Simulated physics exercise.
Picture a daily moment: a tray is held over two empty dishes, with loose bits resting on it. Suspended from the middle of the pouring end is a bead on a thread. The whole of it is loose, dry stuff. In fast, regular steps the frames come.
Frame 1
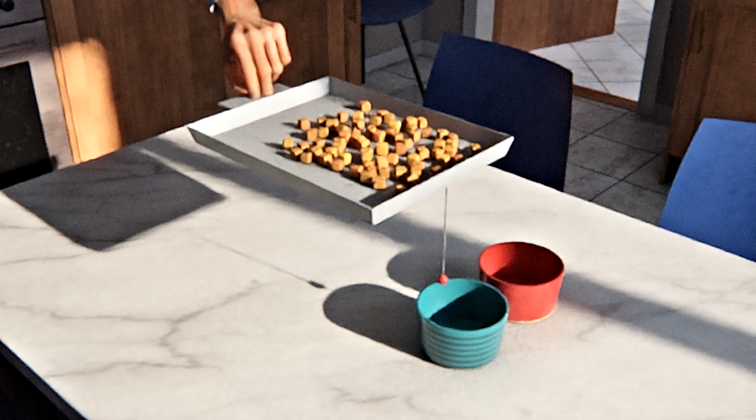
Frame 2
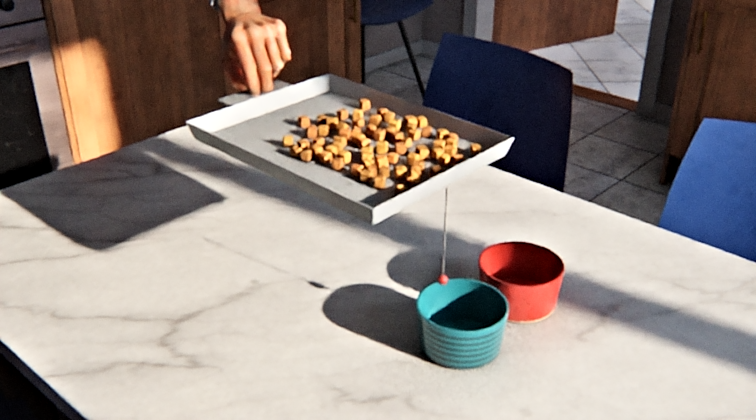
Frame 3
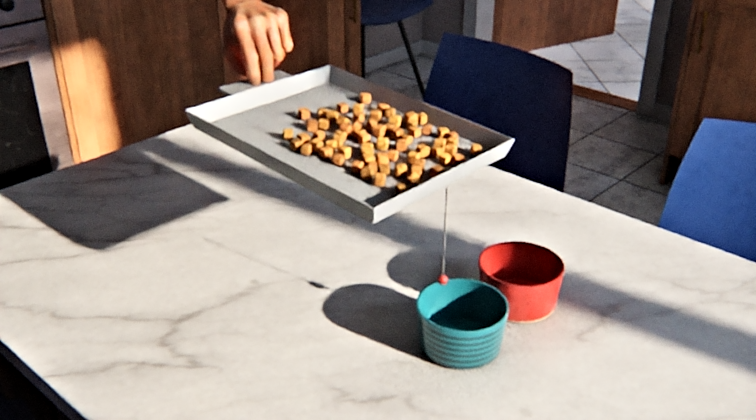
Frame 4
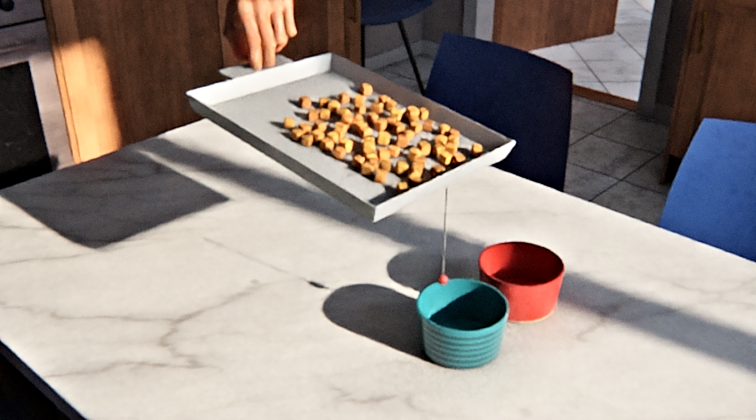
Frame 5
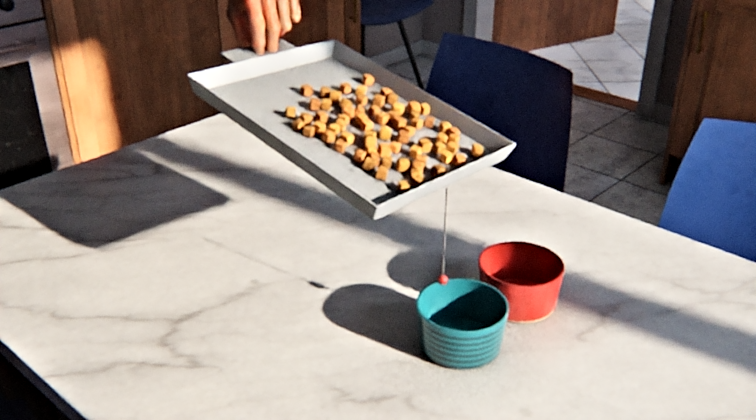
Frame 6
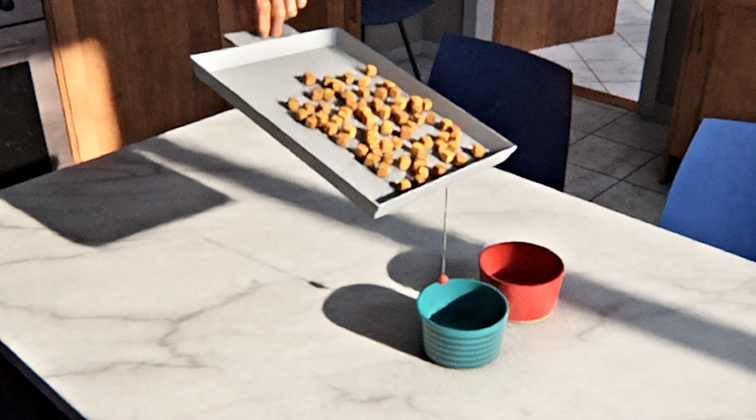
To begin with, a hand holds a nearly level tray of small brown cubes above a teal dish and a red dish on a marble table. The hand then gradually lifts the tray's far end, steepening its slope, while the cubes stay loosely clustered and the dishes remain empty.
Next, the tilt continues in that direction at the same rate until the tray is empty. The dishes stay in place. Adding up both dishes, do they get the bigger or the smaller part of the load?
They get the bigger part.
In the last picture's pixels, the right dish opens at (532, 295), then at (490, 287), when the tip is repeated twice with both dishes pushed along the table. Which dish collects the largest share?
In the first try it's the one on the right, and in the second it's the one on the right.
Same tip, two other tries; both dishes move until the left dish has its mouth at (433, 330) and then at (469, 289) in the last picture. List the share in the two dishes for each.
Around 40 % followed by around 50 %.
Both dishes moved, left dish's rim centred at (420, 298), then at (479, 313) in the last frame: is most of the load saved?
For the two tries in order: Not as much as half, exceeding half.
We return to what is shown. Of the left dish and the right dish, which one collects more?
The one in question is the right-side one.
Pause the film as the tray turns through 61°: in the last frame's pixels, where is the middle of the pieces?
(463, 146).
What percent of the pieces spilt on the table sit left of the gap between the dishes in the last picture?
20 per cent, about.
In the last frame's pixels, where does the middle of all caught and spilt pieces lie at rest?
At about (521, 309), give or take.
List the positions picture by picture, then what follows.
Corners of the pouring end at (373, 205) and (506, 137), level; middle of the load at (382, 148), brown sugar cubes; left dish at (498, 340); right dish at (555, 295); bead on its thread at (443, 280), in the first frame.
Corners of the pouring end at (373, 205) and (506, 138), level; middle of the load at (382, 147), in the second frame.
Corners of the pouring end at (374, 204) and (507, 139), tipped barely, lowest at the right corner; middle of the load at (383, 143), in the third frame.
Corners of the pouring end at (375, 203) and (508, 141), tipped a little, lowest at the right corner; middle of the load at (384, 138), in the fourth frame.
Corners of the pouring end at (377, 202) and (509, 143), tipped a little, lowest at the right corner; middle of the load at (385, 133), in the fifth frame.
Corners of the pouring end at (379, 201) and (509, 145), tipped clearly, lowest at the right corner; middle of the load at (387, 128); left dish at (498, 340); right dish at (555, 295), in the sixth frame.
Soon after the last picture, tray tipped steeply; nearly all on the tray; a stray few in the air.
A little later, tray tipped right over; nearly all on the tray; a stray few in the left dish; a stray few in the right dish; a small part outside both.
Later still, tray tipped past a quarter turn; about a quarter in the left dish; about half in the right dish; about a third outside both.
At rest, tray tipped past a quarter turn; about a quarter in the left dish; about half in the right dish; about a third outside both.
